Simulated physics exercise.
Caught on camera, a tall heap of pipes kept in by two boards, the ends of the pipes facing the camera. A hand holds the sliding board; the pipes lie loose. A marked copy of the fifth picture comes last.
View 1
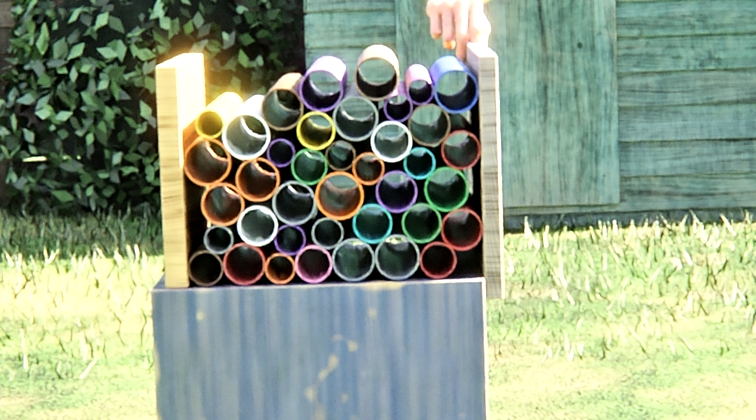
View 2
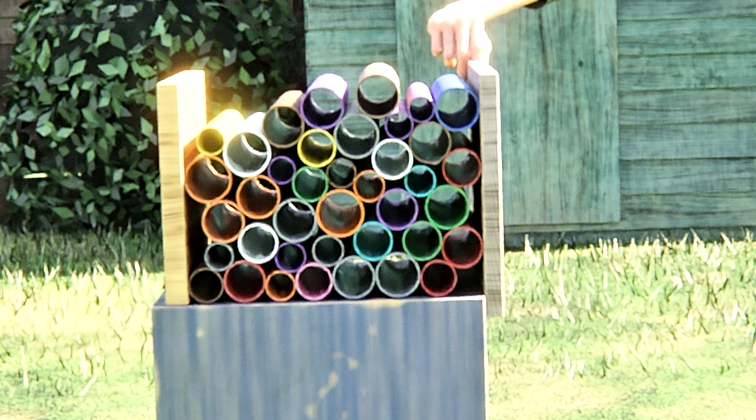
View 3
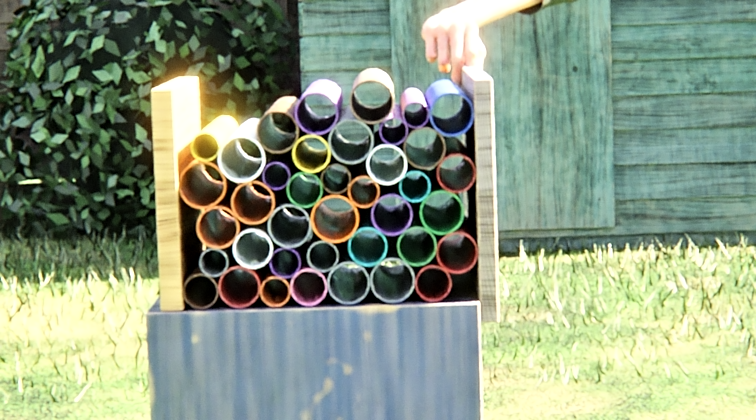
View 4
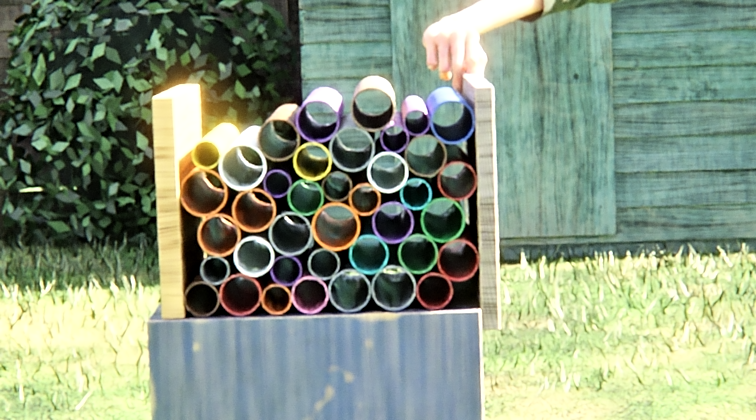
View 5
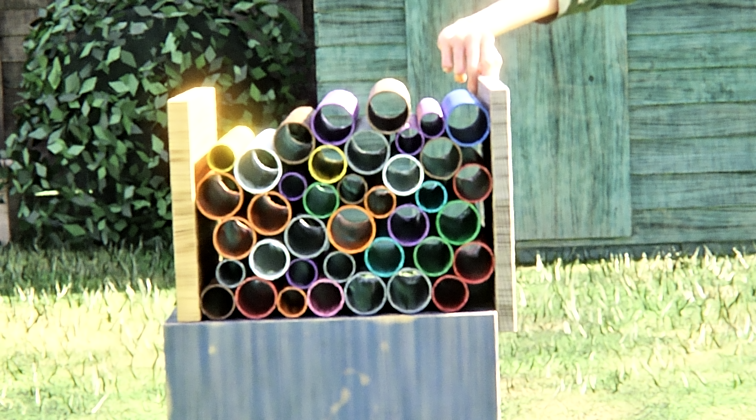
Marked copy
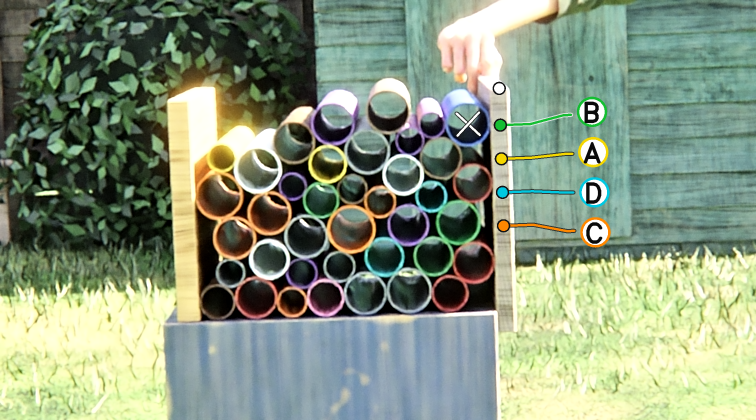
The camera drifts slightly, making the whole stack shift a little in view, lower at first and then to the right, while the pipes keep their places against one another. Seen from the front on a sunny lawn, open-ended pipes in orange, purple, green, white and yellow lie between two upright boards on a blue-grey base. A hand stays at the top of the right board, its forearm coming more into view, before leafy shrubbery and a green wooden wall.
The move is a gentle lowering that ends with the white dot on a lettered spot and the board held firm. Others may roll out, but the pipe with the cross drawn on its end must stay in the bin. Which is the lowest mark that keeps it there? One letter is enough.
Mark A is as low as it can go.
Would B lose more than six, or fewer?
At B, fewer than six.
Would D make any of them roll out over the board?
Yes.
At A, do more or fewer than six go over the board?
Fewer than six.
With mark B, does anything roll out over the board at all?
No, at B.
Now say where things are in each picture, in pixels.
In the first picture, a turquoise pipe (420, 164); a brown pipe (430, 125); a purple pipe (281, 153).
In the second picture, a purple pipe (282, 170); a brown pipe (283, 126).
In the third picture, side board (478, 184); a brown pipe (201, 291).
In the fourth picture, a grey pipe (394, 289); a purple pipe (286, 271).
In the fifth picture, a white pipe (269, 259); a turquoise pipe (431, 197); a brown pipe (441, 158).
On the marked copy, A at (501, 159); B at (500, 125); C at (503, 226); D at (502, 192); the cross at (468, 124); the white dot at (499, 89).
Taking A. A third of the way, top of the board (491, 129).
Two thirds of the way, top of the board (492, 159).
When it is over, top of the board (492, 159), none out over the board, the crossed one still inside.
As for the rest, B keeps the crossed one inside; C lets the crossed one out; D lets the crossed one out.
